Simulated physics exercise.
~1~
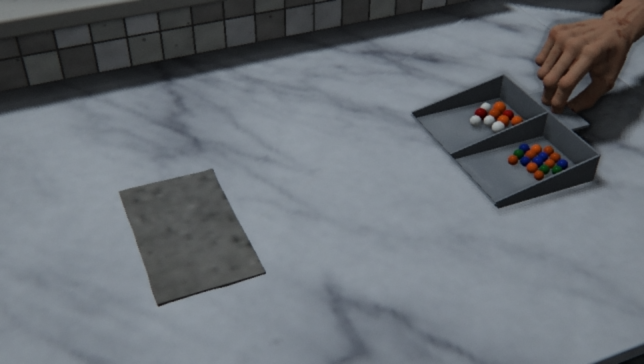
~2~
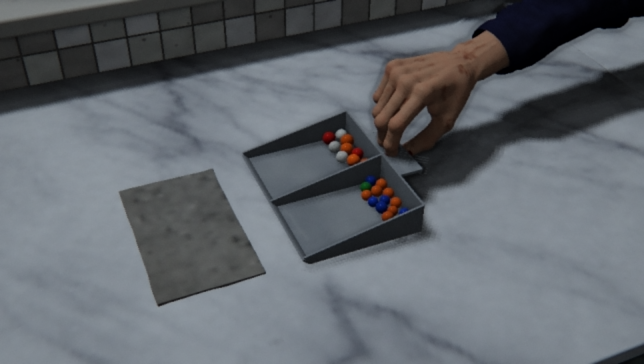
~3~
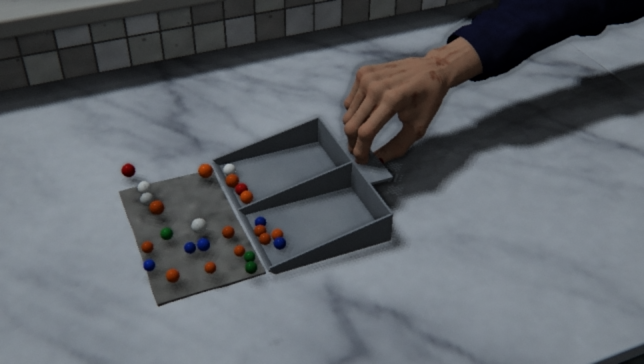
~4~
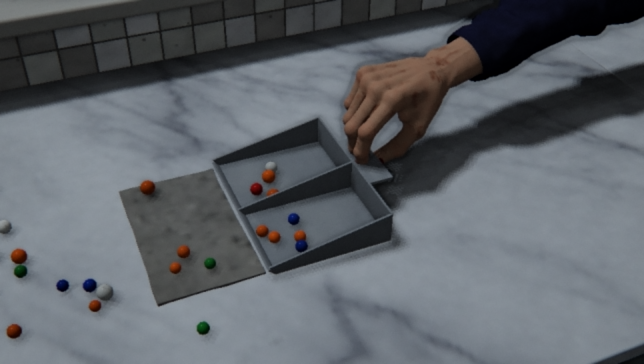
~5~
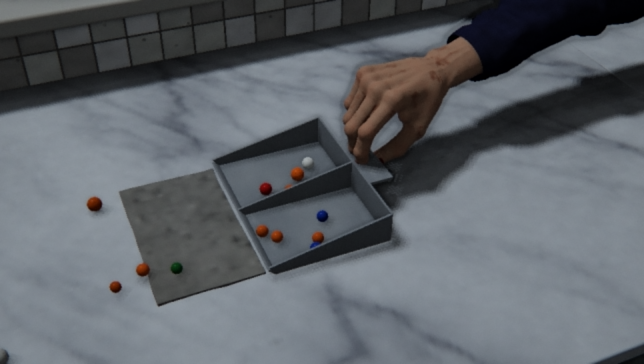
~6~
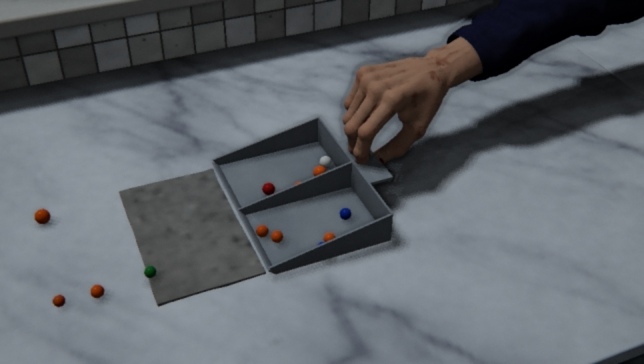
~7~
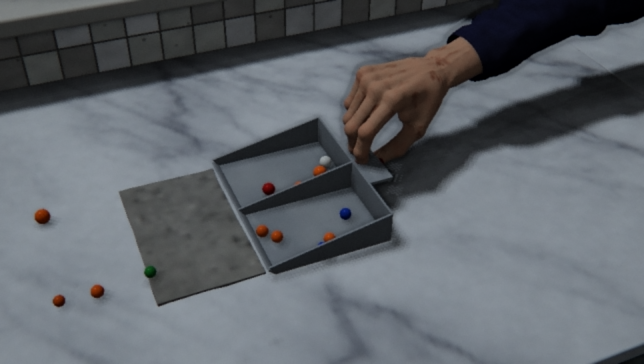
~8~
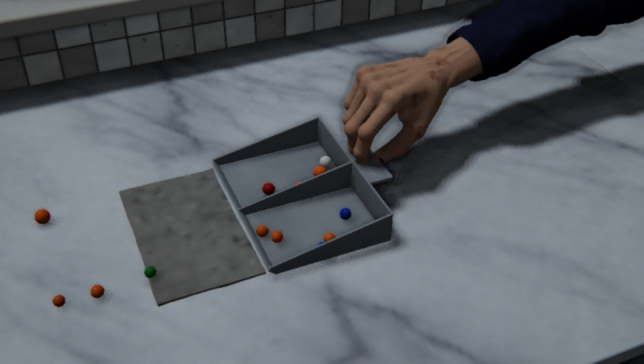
Hand sliding a two-compartment grey tray left to a flat slab, coloured balls rolling out across the marble counter, some staying inside.
